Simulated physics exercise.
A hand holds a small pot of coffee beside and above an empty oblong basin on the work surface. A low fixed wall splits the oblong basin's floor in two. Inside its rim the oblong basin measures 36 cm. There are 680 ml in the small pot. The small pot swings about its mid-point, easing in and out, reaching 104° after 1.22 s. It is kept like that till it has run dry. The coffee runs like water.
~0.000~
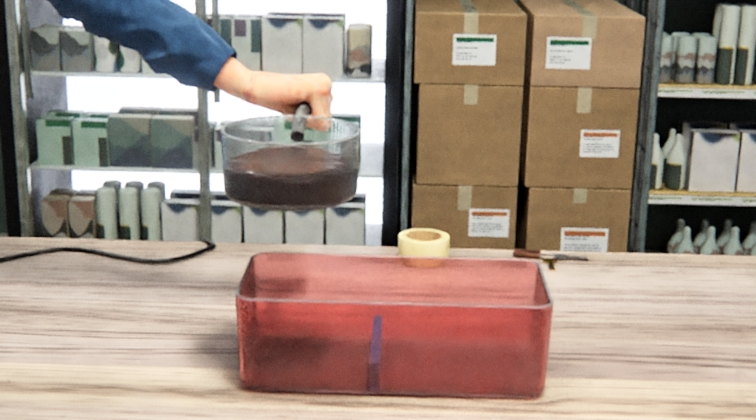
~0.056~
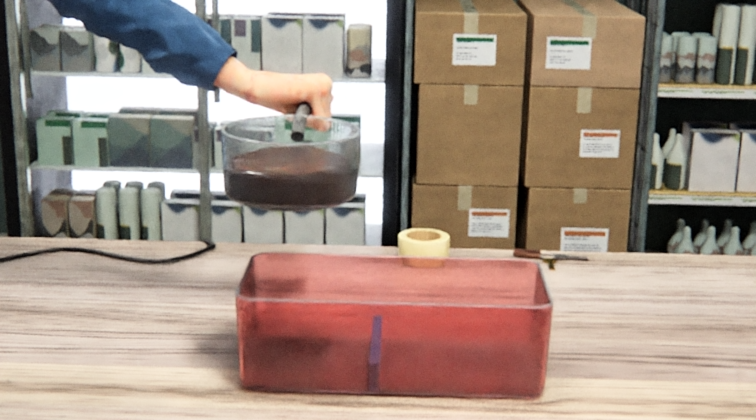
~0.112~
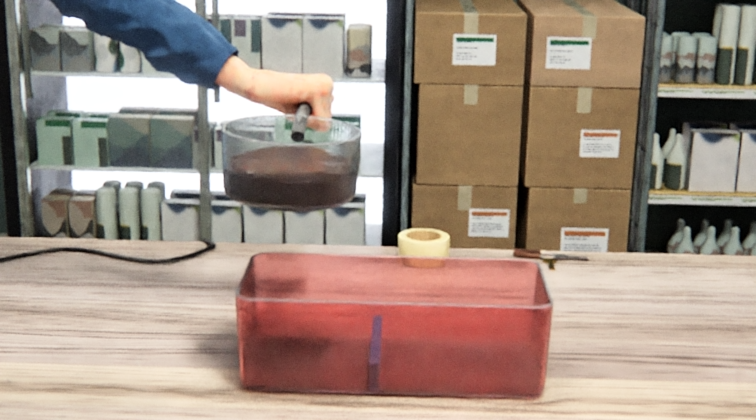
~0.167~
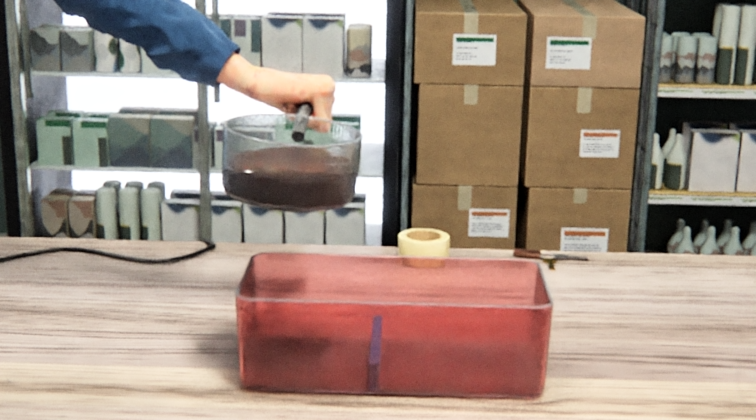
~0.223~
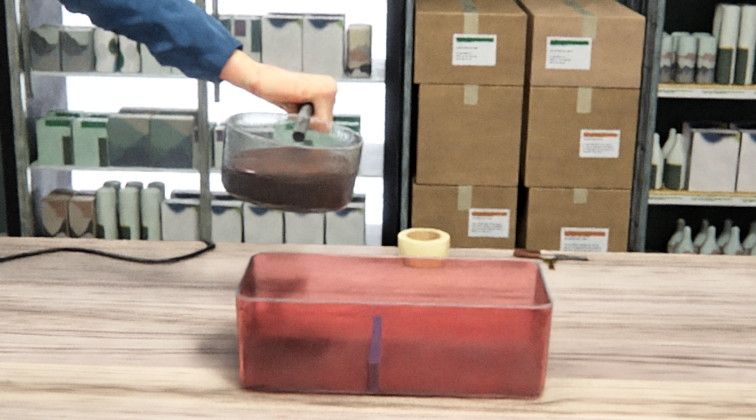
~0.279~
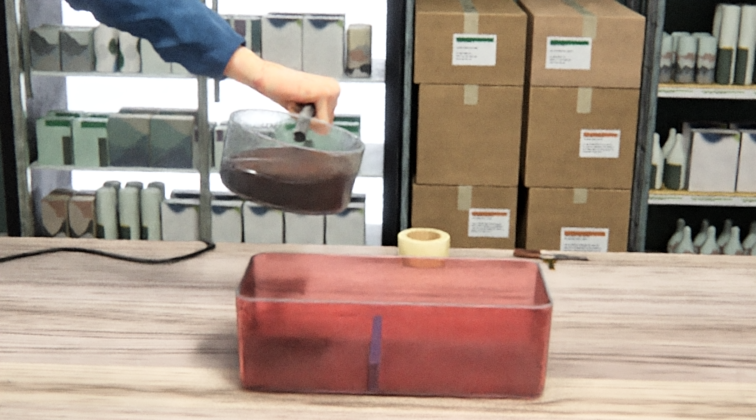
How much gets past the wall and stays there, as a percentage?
About 70 per cent.
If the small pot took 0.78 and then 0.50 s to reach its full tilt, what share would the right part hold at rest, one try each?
First 60, then 55 per cent.
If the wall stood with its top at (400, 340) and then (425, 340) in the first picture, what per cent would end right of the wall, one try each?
First 45, then 10 per cent.
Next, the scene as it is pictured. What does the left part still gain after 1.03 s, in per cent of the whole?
Some 18 per cent.
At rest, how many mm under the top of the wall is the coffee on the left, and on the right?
Some 24 mm on the left and 18 mm on the right.
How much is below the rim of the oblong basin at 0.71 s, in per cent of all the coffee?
About 5 per cent.
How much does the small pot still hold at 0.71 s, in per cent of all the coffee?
Some 68 per cent.
Then, 0.71 s in, the tilt is 65° and 68 per cent is still to pour, 0 is left of the wall and 5 right of it.
Then, 1.03 s in, the tilt is 98° and 16 per cent is still to pour, 11 is left of the wall and 60 right of it.
Then, 1.36 s in, the tilt is 104° and 1 per cent is still to pour, 28 is left of the wall and 70 right of it.
Then, 1.72 s in, the tilt is 104° and 0 per cent is still to pour, 30 is left of the wall and 70 right of it.
Finally, 30 per cent lies left of the wall, 70 right of it and 0 outside.
